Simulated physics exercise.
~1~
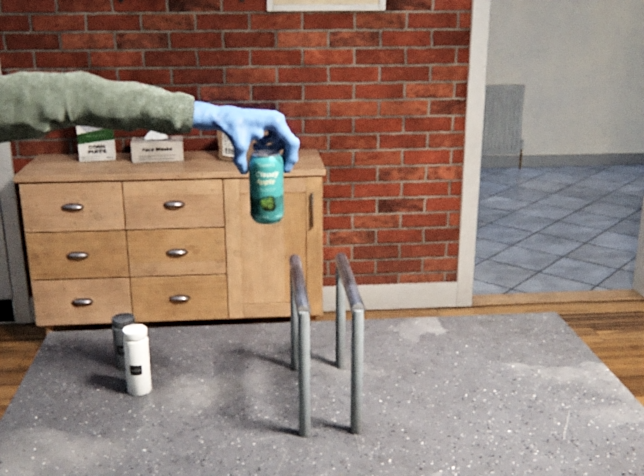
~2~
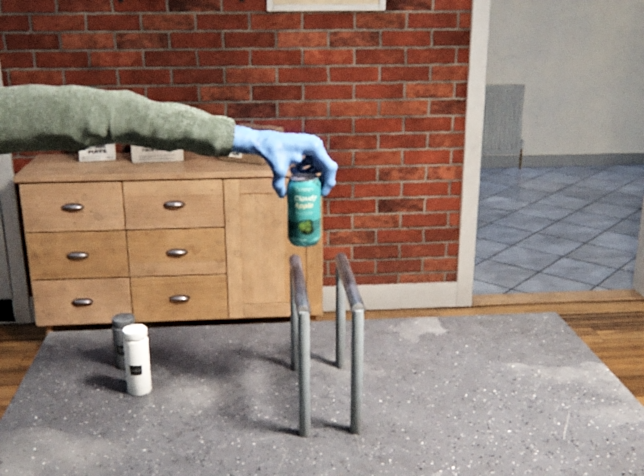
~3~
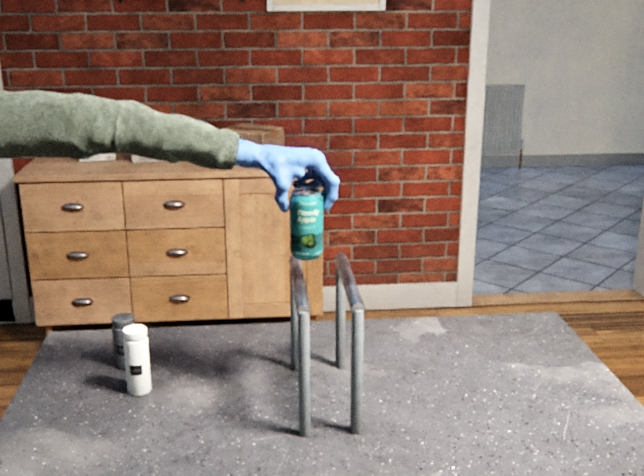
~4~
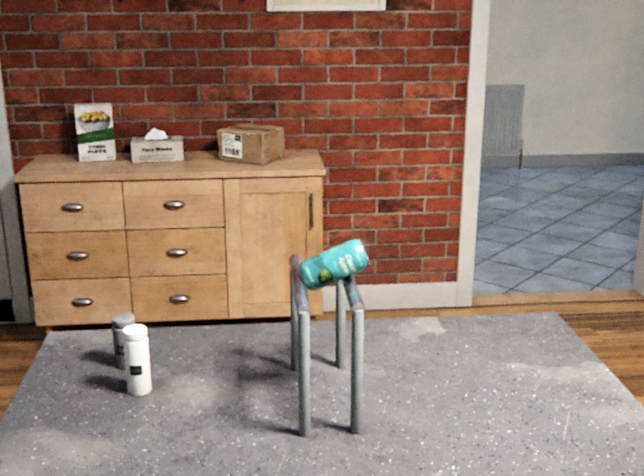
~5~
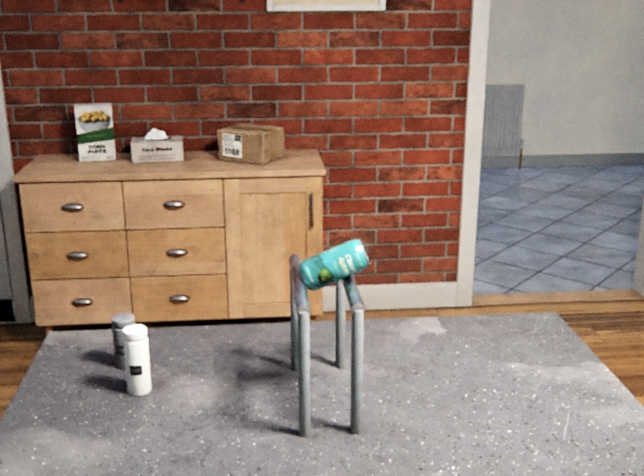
A turquoise can, held upright by a blue-gloved hand, moves right and down toward two metal supports, and after the hand lets go and withdraws, it rests tilted on its side across their tops, while a white container and a grey one stay standing to the left.
